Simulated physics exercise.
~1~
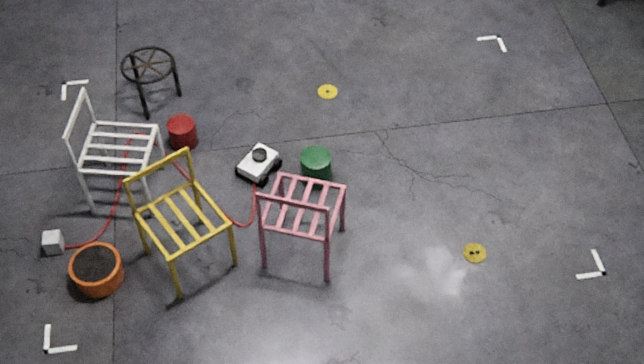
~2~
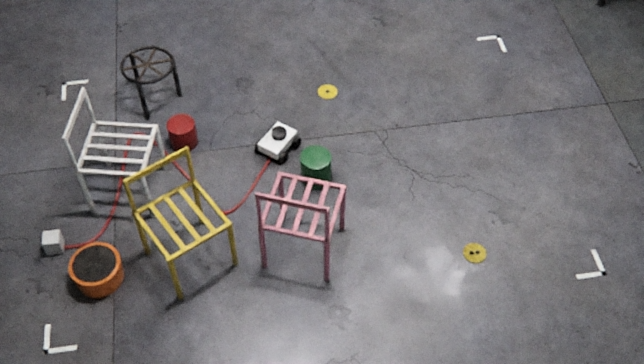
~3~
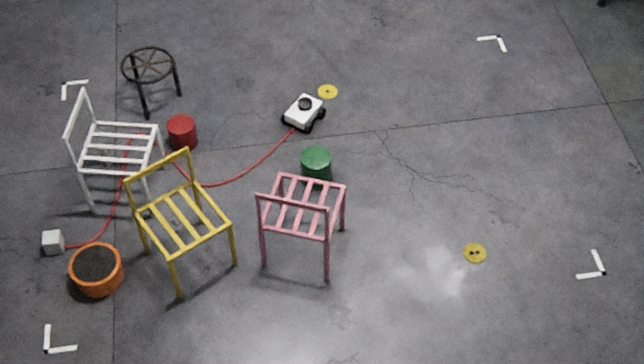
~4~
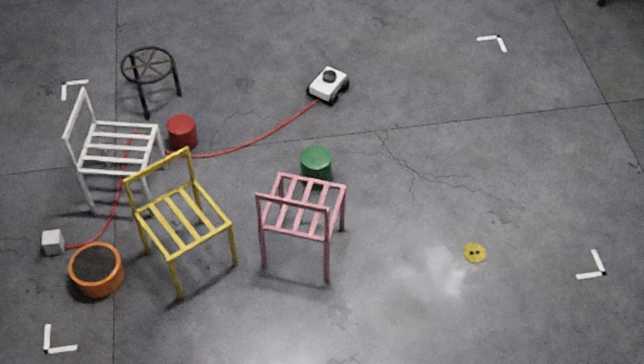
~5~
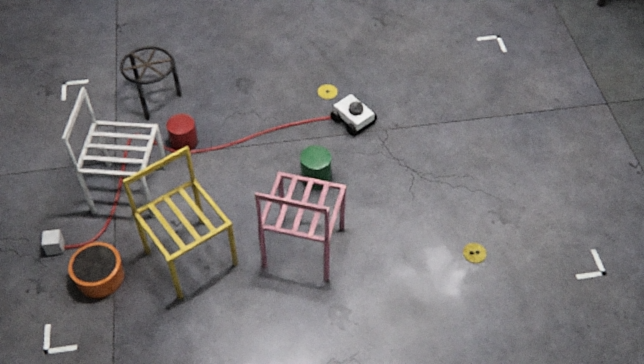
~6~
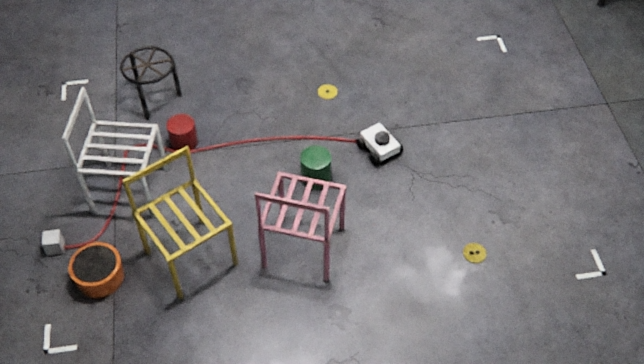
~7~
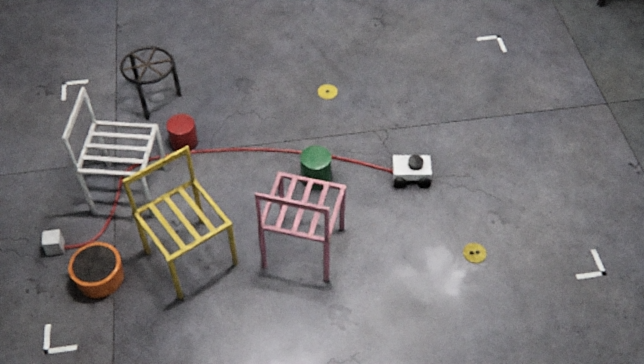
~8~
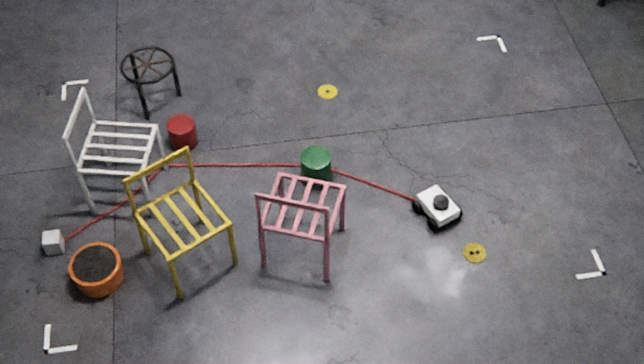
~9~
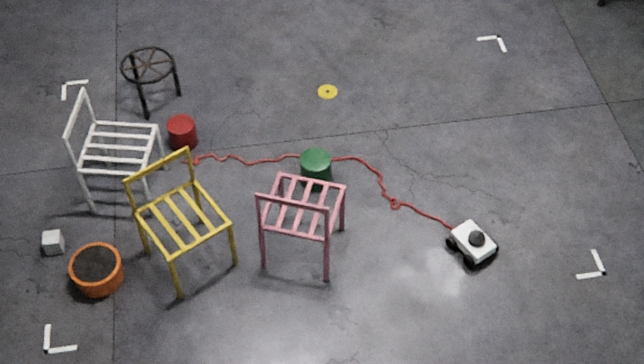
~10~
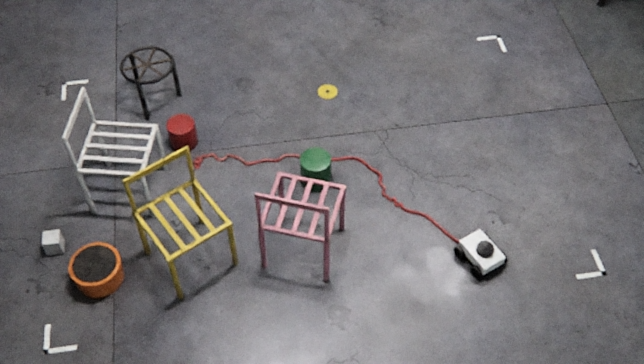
To begin with, a small white cart sits between the yellow and pink chairs, its red lead trailing back to a white block beside the orange pot. It drives up and to the right, passing the green tub and reaching the first yellow mark. There it turns and heads down to the right, drawing the lead out past the red and green tubs. The lead pulls nearly straight, then comes away from the block and falls into loose waves. The cart rolls on to the second mark and ends there, unplugged, with the chairs, stool, tubs and pot unmoved.
